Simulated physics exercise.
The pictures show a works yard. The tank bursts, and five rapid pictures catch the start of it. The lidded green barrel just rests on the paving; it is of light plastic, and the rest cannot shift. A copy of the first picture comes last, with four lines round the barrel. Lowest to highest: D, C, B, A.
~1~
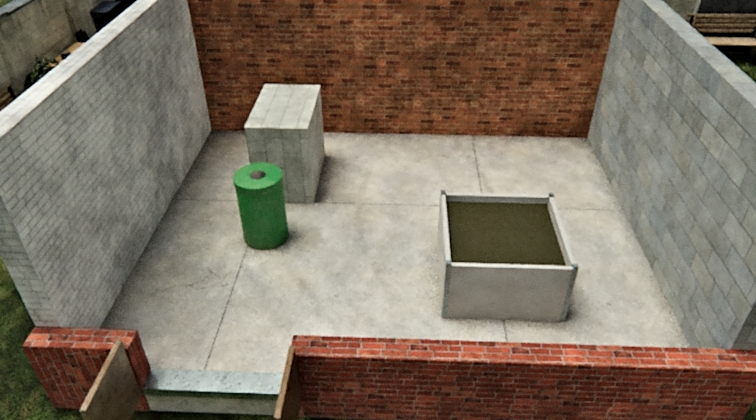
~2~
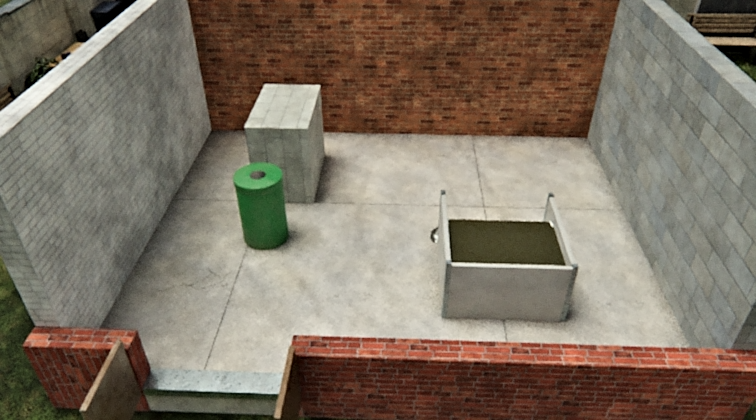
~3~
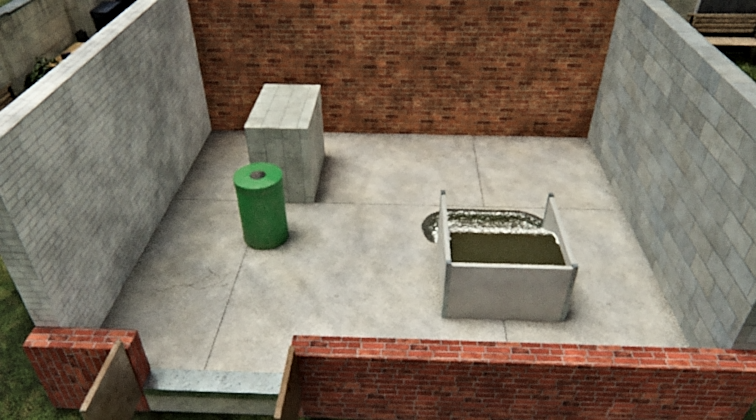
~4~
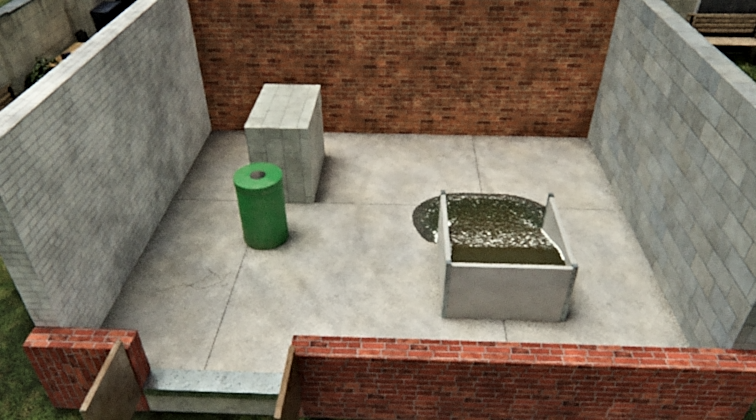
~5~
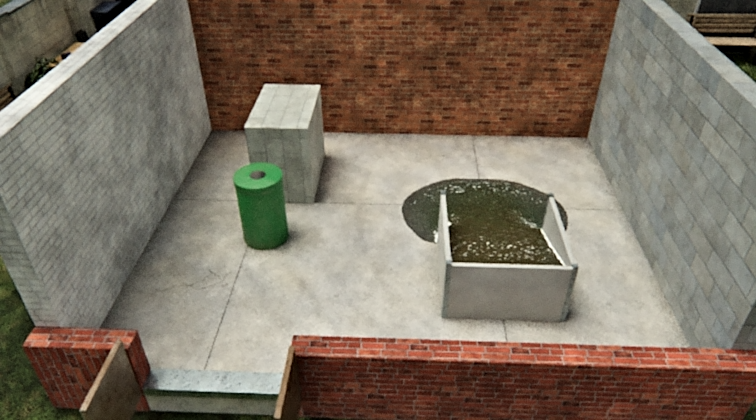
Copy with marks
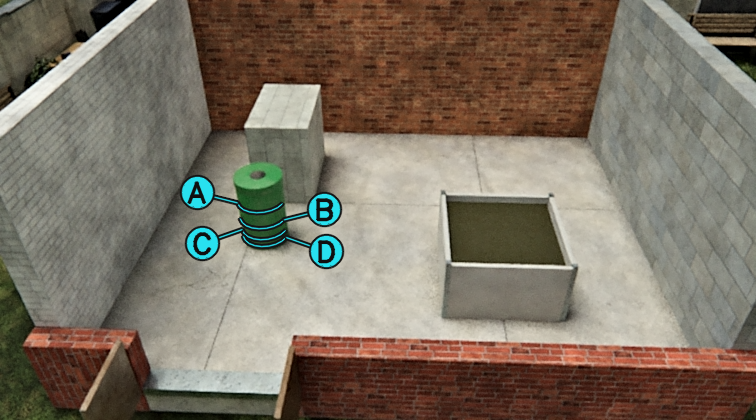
We see a walled yard with a green barrel, a concrete block and a square tank of murky liquid; the tank's far side opens, and the liquid pours out behind it, spreading in a widening dark pool across the floor.
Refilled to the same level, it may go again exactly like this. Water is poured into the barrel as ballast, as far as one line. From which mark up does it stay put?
Line D.
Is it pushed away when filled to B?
No, not at all.
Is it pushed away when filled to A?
No, not at all.
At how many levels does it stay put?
All of the four.
On the marked copy, A at (256, 212); B at (258, 228); C at (260, 239); D at (261, 246); from the bottom up D, C, B, A.
With A, it does not move.
With B, it does not move.
With C, it does not move.
With D, it does not move.
